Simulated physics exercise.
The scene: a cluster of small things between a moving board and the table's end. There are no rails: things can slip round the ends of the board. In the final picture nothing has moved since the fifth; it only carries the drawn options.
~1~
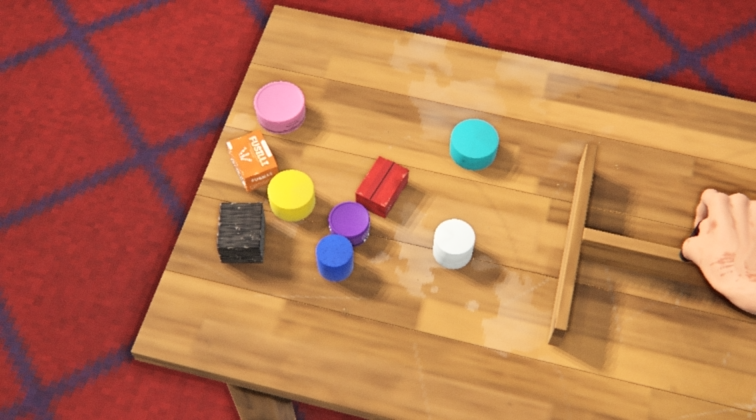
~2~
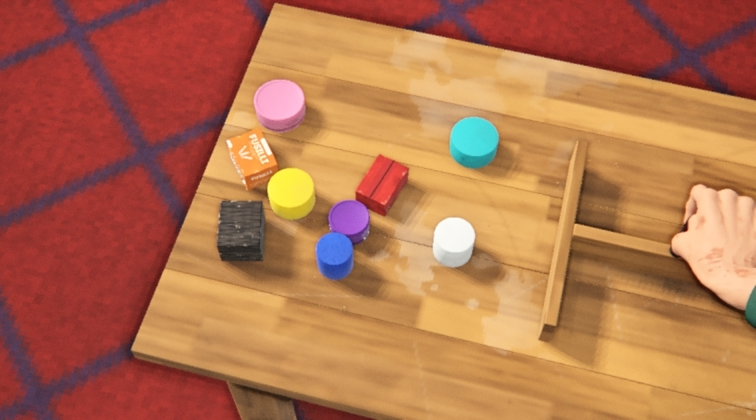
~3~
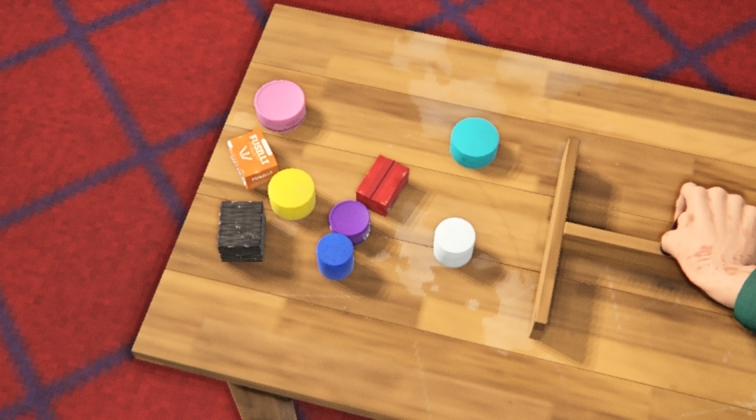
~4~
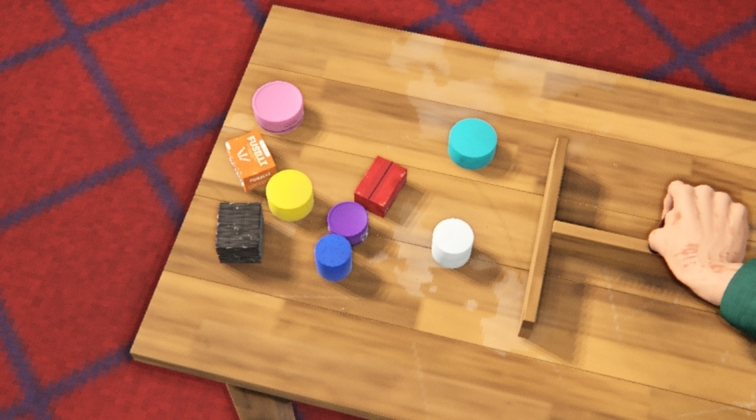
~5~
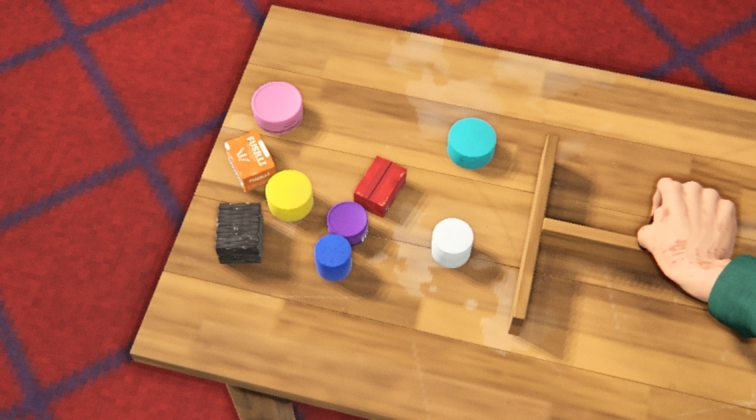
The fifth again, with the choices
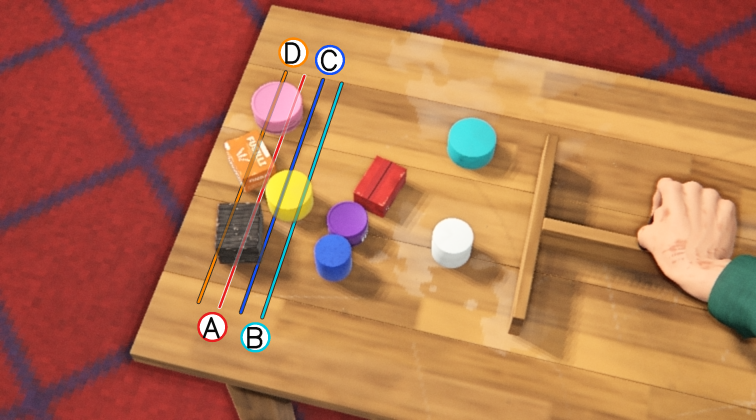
A wooden board sliding slowly left across a table, a hand behind it, toward small coloured tins and blocks sitting still.
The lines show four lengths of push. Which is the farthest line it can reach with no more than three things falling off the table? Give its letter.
No farther than A.
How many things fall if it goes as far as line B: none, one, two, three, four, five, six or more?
In all, none.
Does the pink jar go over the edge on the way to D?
By then, yes.
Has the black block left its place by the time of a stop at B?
By then, yes.
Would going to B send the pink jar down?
No.
On the copy, A at (265, 183); B at (305, 192); C at (285, 188); D at (245, 179).
On A. First, board (438, 200); turquoise tin (427, 135); white tin (404, 233).
Then, board (340, 178); black block (227, 235); yellow tin (277, 193).
Finally, board (266, 162); black block over the edge; pink jar over the edge; two fallen.
By contrast, B is within the limit but short; C is within the limit but short; D drops five.
